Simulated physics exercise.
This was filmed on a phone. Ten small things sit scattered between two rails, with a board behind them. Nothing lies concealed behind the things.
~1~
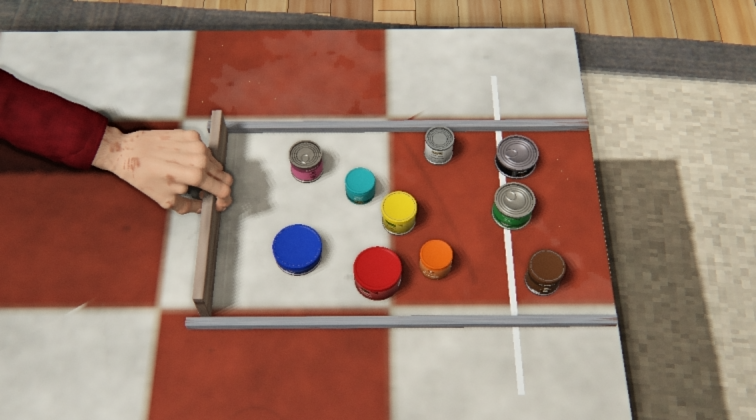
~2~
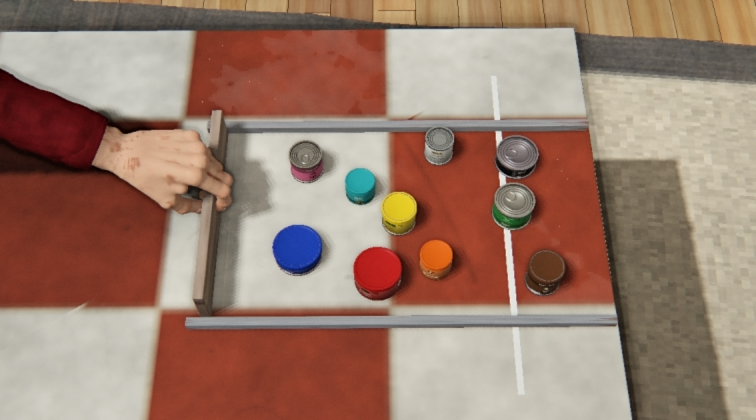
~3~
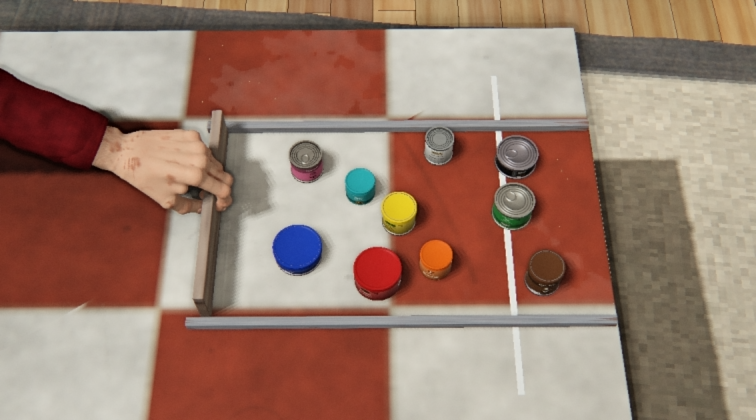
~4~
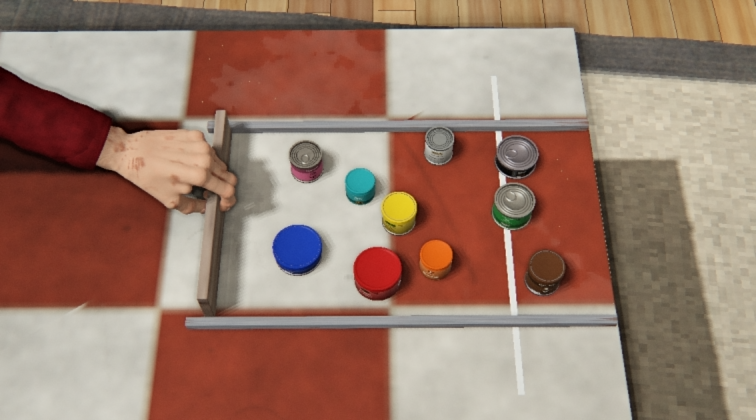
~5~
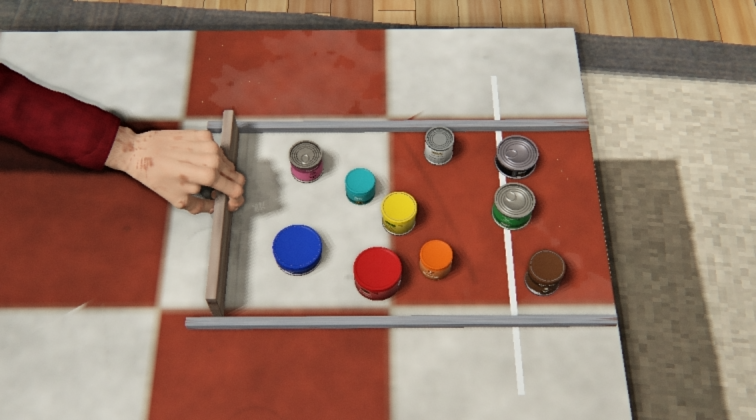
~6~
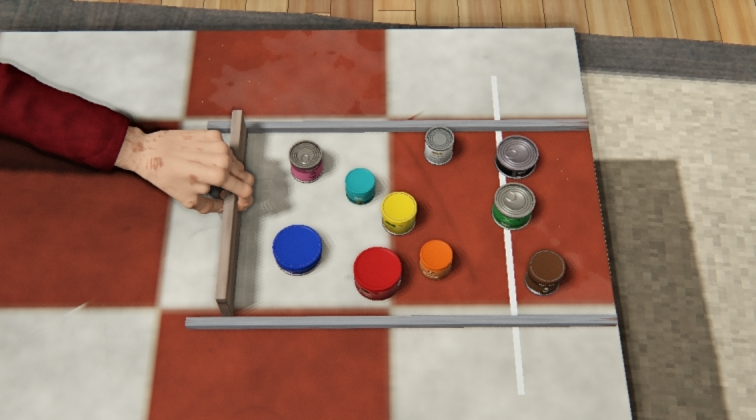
In the video, a hand holds a board upright between two rails on a checked surface and, after barely moving, slides it slightly right toward ten scattered small colourful containers, which stay still near a white line.
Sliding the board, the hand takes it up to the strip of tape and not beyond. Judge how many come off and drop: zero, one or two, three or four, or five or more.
Zero come off.
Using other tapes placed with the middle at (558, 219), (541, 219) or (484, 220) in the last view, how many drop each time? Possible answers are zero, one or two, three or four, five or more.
Taking the three places in turn, it would be three or four; either one or two; zero.
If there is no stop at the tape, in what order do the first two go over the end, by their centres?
Earliest first: Brown tin, green tin.
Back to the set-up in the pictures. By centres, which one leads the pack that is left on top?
That would be the brown tin.
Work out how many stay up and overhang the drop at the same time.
The overhang total is 1.
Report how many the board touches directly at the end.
Tally at the end: 5.
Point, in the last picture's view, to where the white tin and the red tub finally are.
White tin at about (514, 135), red tub at about (538, 291).
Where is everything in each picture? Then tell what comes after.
In the first frame, brown tin (545, 273); black tin (516, 157); green tin (513, 206); board (212, 210); tape (506, 219).
In the second frame, black tin (516, 157); yellow tin (399, 214).
In the third frame, green tin (513, 207); blue pot (298, 250).
In the fourth frame, brown tin (545, 273); turquoise tub (360, 187).
In the fifth frame, black tin (516, 157); orange tub (436, 261).
In the sixth frame, brown tin (545, 273); black tin (516, 157); green tin (513, 207); board (233, 210); tape (506, 219).
Soon after, none off yet; brown tin at rest near (545, 273); black tin at rest near (516, 157); green tin at rest near (513, 207).
In the end, the number that fall off is zero.
